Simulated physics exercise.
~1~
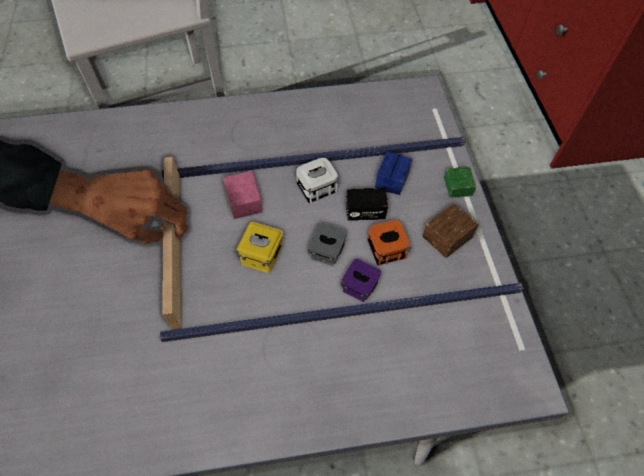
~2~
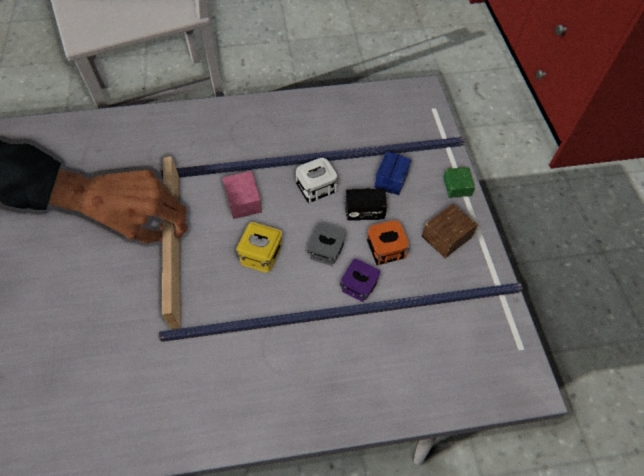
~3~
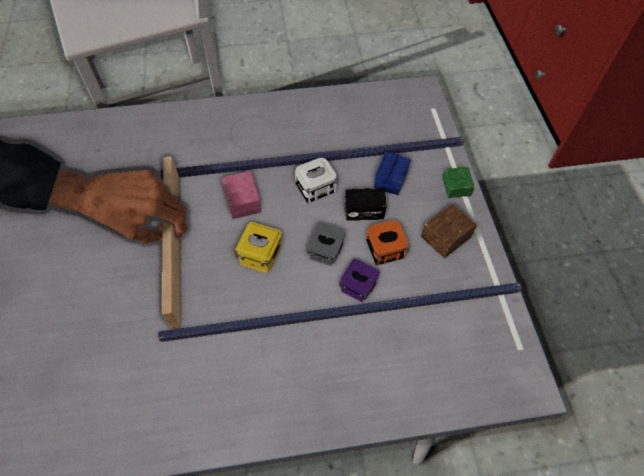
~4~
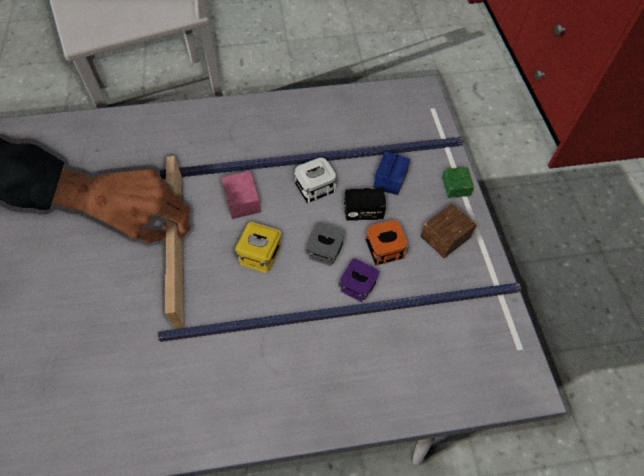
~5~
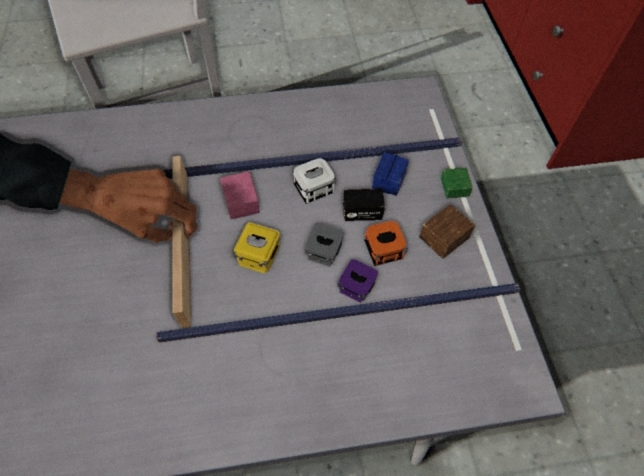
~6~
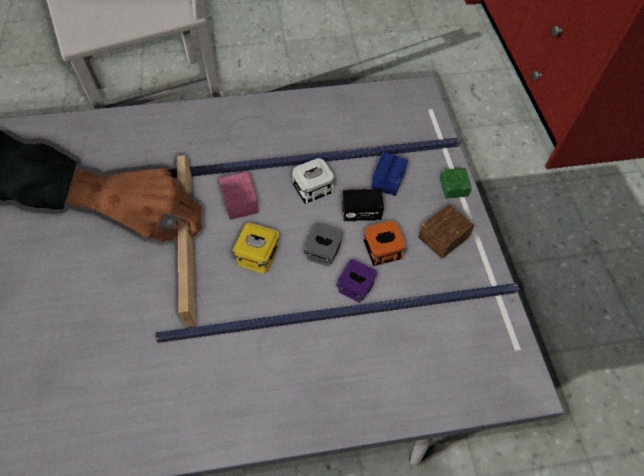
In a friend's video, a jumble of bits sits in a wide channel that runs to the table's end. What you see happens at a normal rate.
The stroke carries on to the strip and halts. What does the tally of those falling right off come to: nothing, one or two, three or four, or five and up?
It comes to five and up.
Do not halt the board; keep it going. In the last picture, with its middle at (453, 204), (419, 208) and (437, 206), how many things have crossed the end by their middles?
First 7, next 4, last 4.
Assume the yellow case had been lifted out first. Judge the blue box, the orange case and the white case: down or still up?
So: The blue box goes down, the orange case goes down, the white case goes down.
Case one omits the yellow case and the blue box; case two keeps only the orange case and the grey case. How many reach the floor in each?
First 5, second 5.
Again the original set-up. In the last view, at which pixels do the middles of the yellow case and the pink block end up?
You'll find the yellow case at roughly (490, 213) and the pink block at roughly (471, 170).
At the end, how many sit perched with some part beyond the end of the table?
That comes to 3 of them.
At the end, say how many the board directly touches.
3 touch it.
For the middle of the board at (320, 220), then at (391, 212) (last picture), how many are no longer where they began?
At the first spot 7, then 10.
Soon after, none off yet; green block at rest near (456, 183); brown block at rest near (446, 231); blue box at rest near (389, 174).
Then, none off yet; green block at rest near (456, 183); brown block moved about its own width near (477, 230); blue box moved about its own width near (421, 169).
Further on, two off so far; green block falling near (458, 296); brown block on the floor near (468, 364); blue box tipped well over near (487, 169).
At rest, the number that fall off is five or more; fallen, grey case, white case, black box, orange case, blue box, brown block and green block.
